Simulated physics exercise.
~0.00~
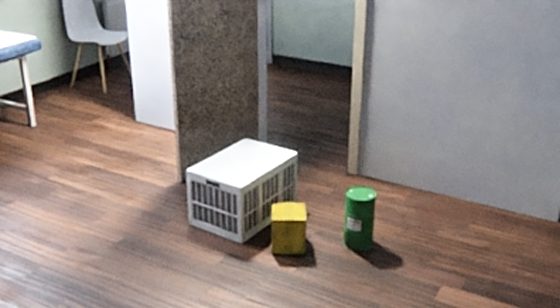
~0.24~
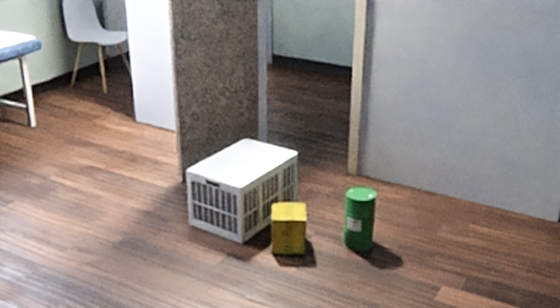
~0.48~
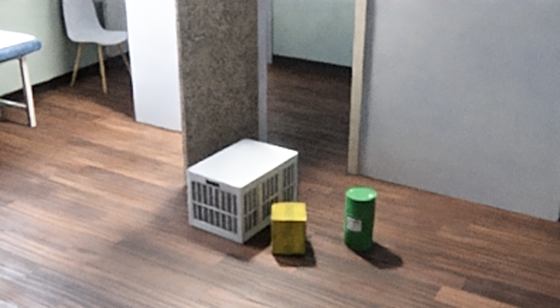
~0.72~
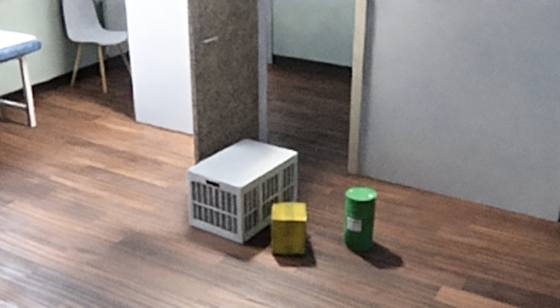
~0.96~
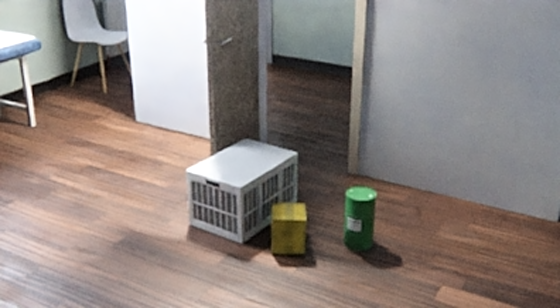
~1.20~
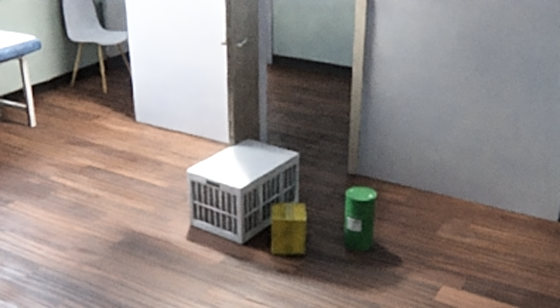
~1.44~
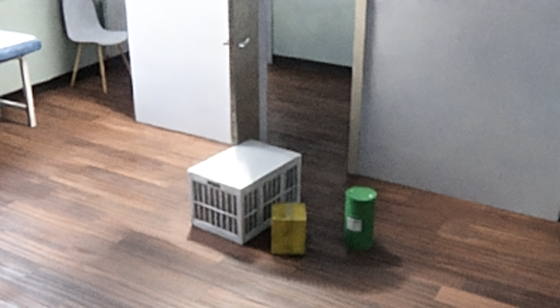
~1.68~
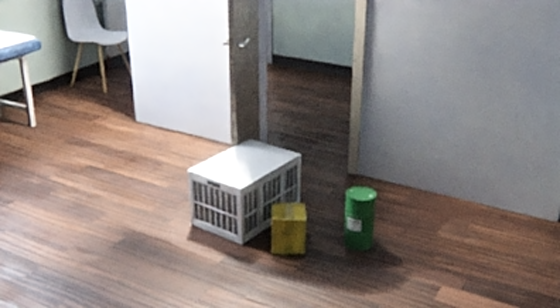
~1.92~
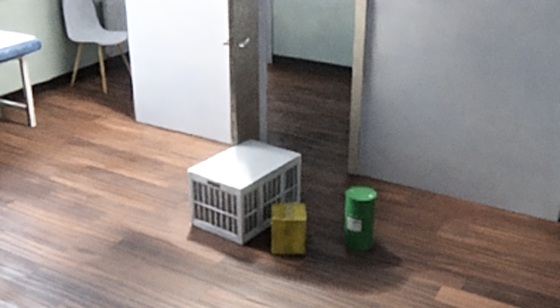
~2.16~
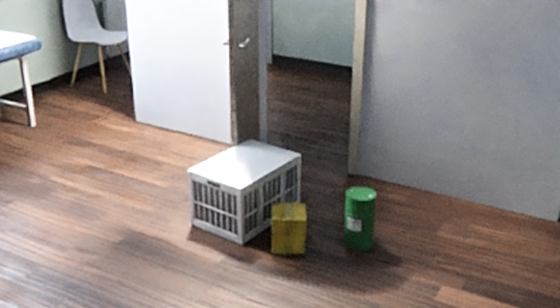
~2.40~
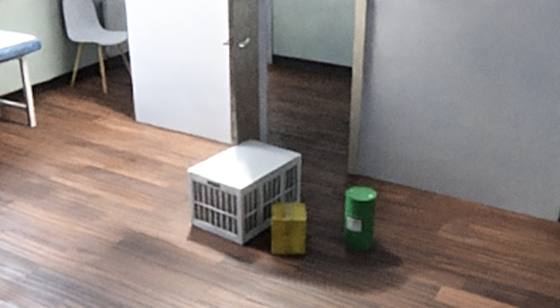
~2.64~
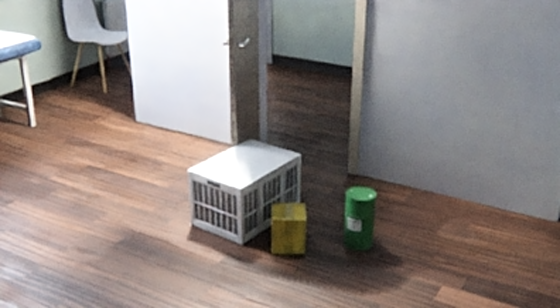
A door swings partway behind a white crate and stops, leaving the three objects unmoved.
